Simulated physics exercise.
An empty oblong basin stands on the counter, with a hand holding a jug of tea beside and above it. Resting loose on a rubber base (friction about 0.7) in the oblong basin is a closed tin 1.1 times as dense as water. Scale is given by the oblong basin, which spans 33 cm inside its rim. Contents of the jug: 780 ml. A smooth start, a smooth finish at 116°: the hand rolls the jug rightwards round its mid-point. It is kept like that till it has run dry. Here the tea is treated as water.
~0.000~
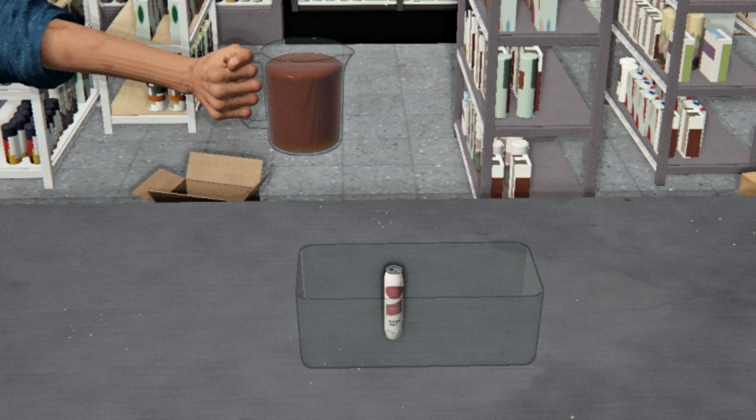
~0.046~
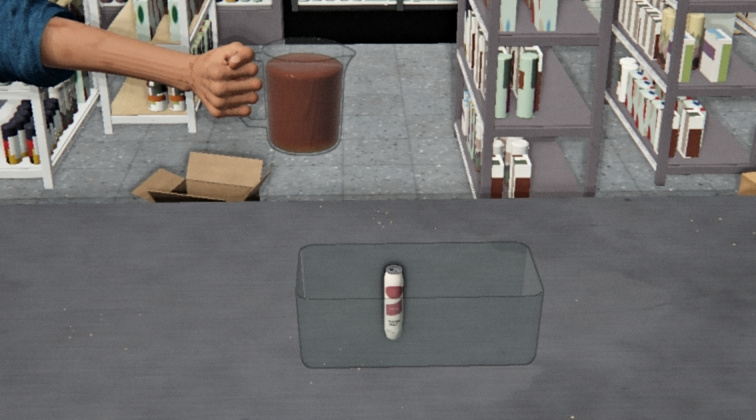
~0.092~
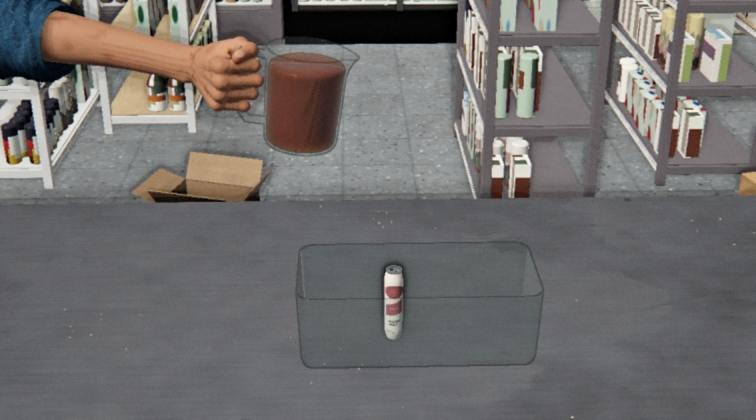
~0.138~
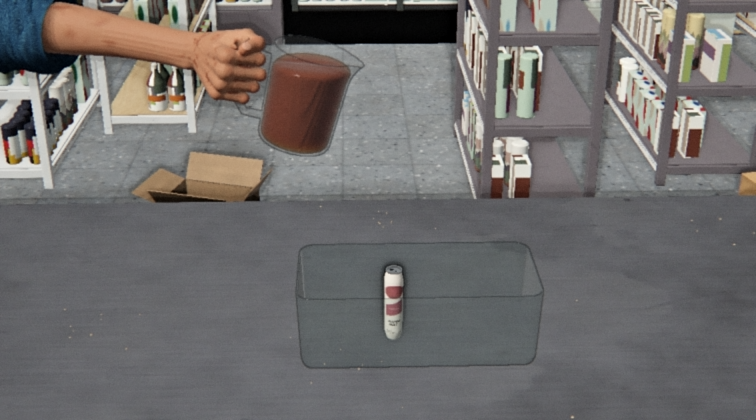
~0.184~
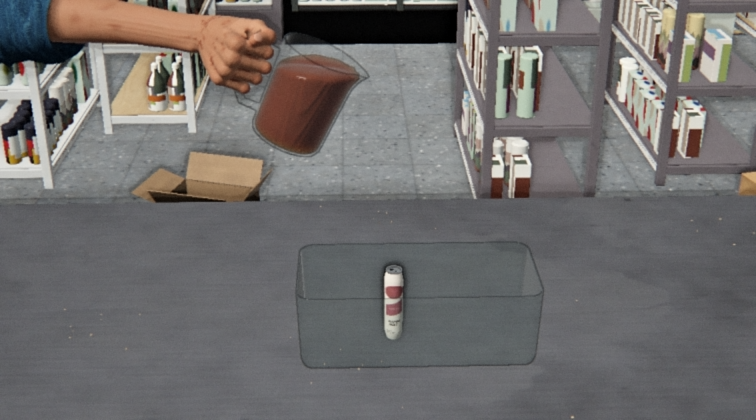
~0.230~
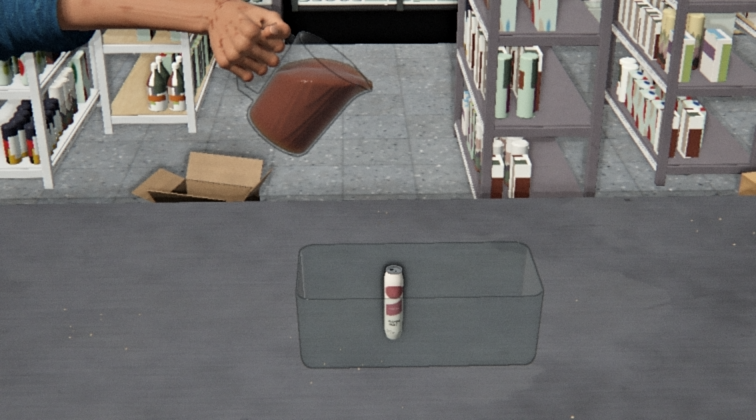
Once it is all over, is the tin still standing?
It does not keel over.
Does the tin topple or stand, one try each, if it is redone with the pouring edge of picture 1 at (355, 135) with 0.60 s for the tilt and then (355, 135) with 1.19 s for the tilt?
Run one: It tumbles. Run two: It tumbles.
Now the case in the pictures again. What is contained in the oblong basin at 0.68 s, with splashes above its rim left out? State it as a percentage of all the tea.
The share is close to 60 percent.
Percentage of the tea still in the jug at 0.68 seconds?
Close to 8 in a hundred.
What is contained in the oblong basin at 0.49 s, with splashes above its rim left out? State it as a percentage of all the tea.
About 6 per cent.
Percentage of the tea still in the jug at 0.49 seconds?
I'd put it near 50 percent.
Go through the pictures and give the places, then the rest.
It leans 0°; its right rim is at (354, 50); the tea meets the walls at (264, 63) and (344, 63); the oblong basin's rim runs from (298, 272) to (536, 269); the tin's top is at (394, 273), in the first frame.
It leans 2°; its right rim is at (356, 52); the tea meets the walls at (265, 62) and (344, 63), in the second frame.
It leans 7°; its right rim is at (360, 56); the tea meets the walls at (269, 61) and (347, 66), in the third frame.
It leans 15°; its right rim is at (365, 64); the tea meets the walls at (271, 63) and (352, 68), in the fourth frame.
It leans 25°; its right rim is at (370, 75); the tea meets the walls at (268, 81) and (361, 71), in the fifth frame.
It leans 37°; its right rim is at (373, 89); the tea meets the walls at (260, 89) and (372, 81); 1 per cent is over the edge, in the sixth frame.
After 0.49 s the tilt is 107° and 50 per cent is still to pour; the tin stands where it began.
After 0.68 s the tilt is 116° and 8 per cent is still to pour; the tin stands where it began.
After 0.88 s the tilt is 116° and 0 per cent is still to pour; the tin stands where it began.
After 1.10 s the tilt is 116° and 0 per cent is still to pour; the tin stands where it began.
In the end the tin stands where it began.
